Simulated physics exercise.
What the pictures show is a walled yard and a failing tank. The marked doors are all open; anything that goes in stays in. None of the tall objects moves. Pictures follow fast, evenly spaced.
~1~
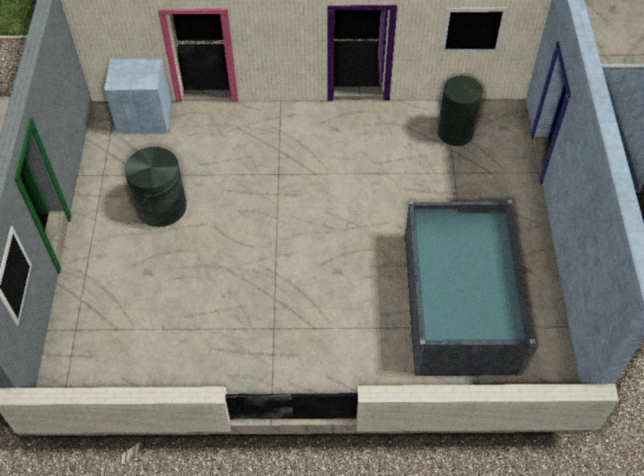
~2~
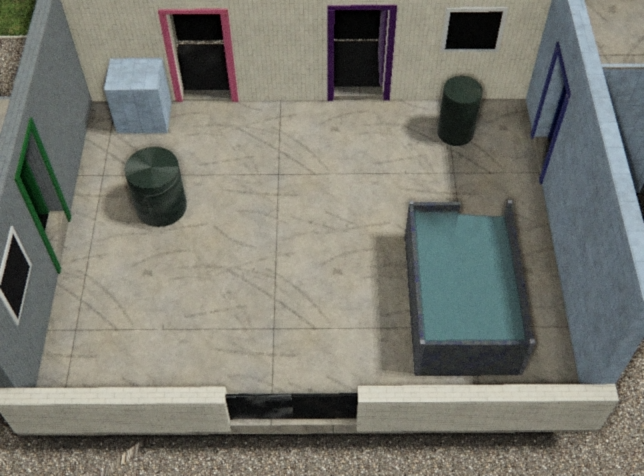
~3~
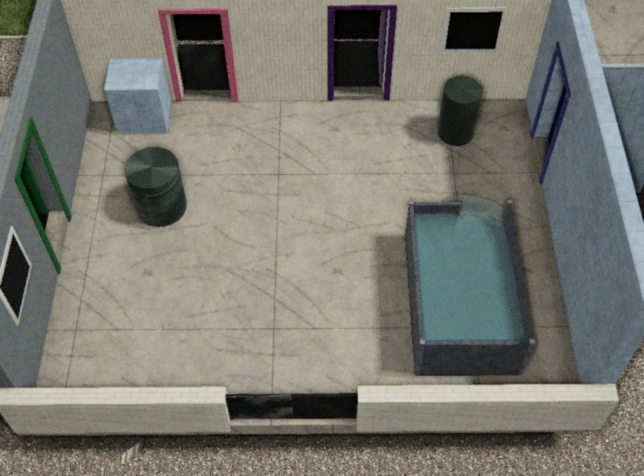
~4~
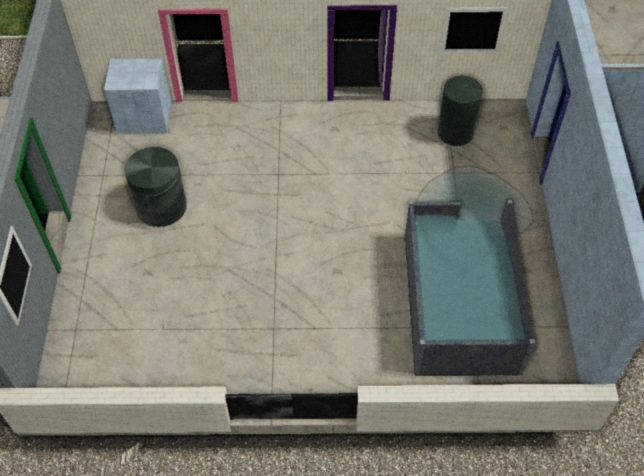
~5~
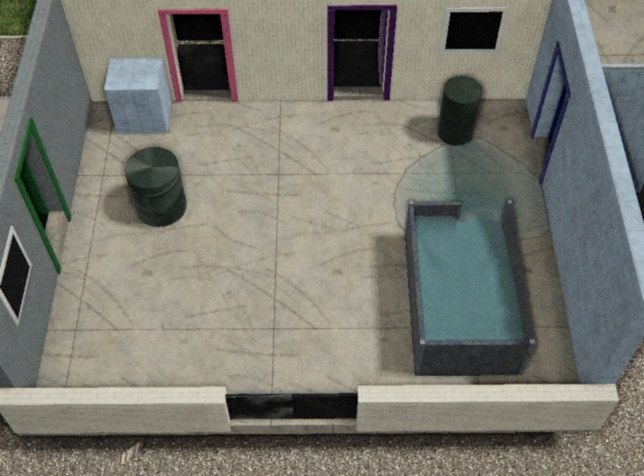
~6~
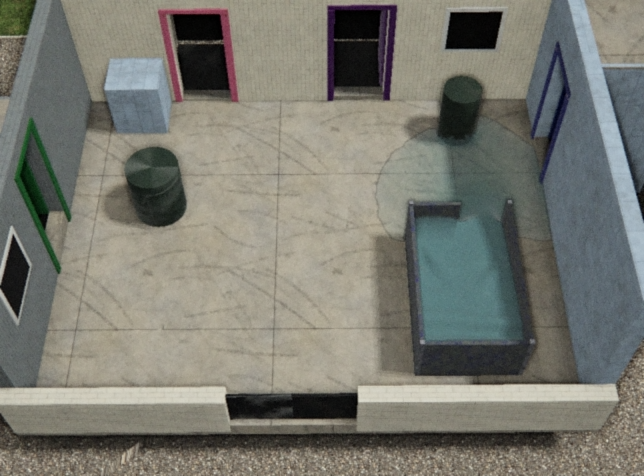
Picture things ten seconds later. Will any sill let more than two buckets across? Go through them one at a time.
The pink door ends up over two buckets; the blue door ends up over two buckets; the purple door ends up over two buckets; the green door ends up within two buckets.
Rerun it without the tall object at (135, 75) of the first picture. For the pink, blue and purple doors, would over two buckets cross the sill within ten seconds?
Then: The pink one stays under, the blue one floods, the purple one lets more in.
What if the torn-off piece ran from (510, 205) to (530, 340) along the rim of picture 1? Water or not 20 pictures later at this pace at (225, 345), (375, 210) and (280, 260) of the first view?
Log: Point 1 inundated; point 2 unreached; point 3 unreached.
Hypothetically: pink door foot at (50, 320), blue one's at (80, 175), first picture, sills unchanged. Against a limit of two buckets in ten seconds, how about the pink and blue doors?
Pink: Does not flood; blue: Gets flooded.
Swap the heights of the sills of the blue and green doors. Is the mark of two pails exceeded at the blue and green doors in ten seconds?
After the swap, the blue door falls short while the green door falls short.
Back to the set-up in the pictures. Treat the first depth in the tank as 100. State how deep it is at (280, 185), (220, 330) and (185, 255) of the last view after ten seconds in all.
Around 4, 4 and 4 percent, in that order.
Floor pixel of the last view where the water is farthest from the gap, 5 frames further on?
Estimated pixel: (340, 104).
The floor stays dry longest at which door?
I'd go with the green one.
A moment on, water covers 20 % of the floor; the pink door not reached, the blue door under two buckets in, the purple door wet at the sill, nothing in, the green door not reached.
Next, water covers 25 % of the floor; the pink door not reached, the blue door over two buckets in, the purple door over two buckets in, the green door not reached.
Then, water covers 35 % of the floor; the pink door wet at the sill, nothing in, the blue door far over two buckets in, the purple door over two buckets in, the green door not reached.
Later, water covers 65 % of the floor; the pink door over two buckets in, the blue door far over two buckets in, the purple door far over two buckets in, the green door wet at the sill, nothing in.
In the end, water covers 90 % of the floor; the pink door far over two buckets in, the blue door far over two buckets in, the purple door far over two buckets in, the green door wet at the sill, nothing in.
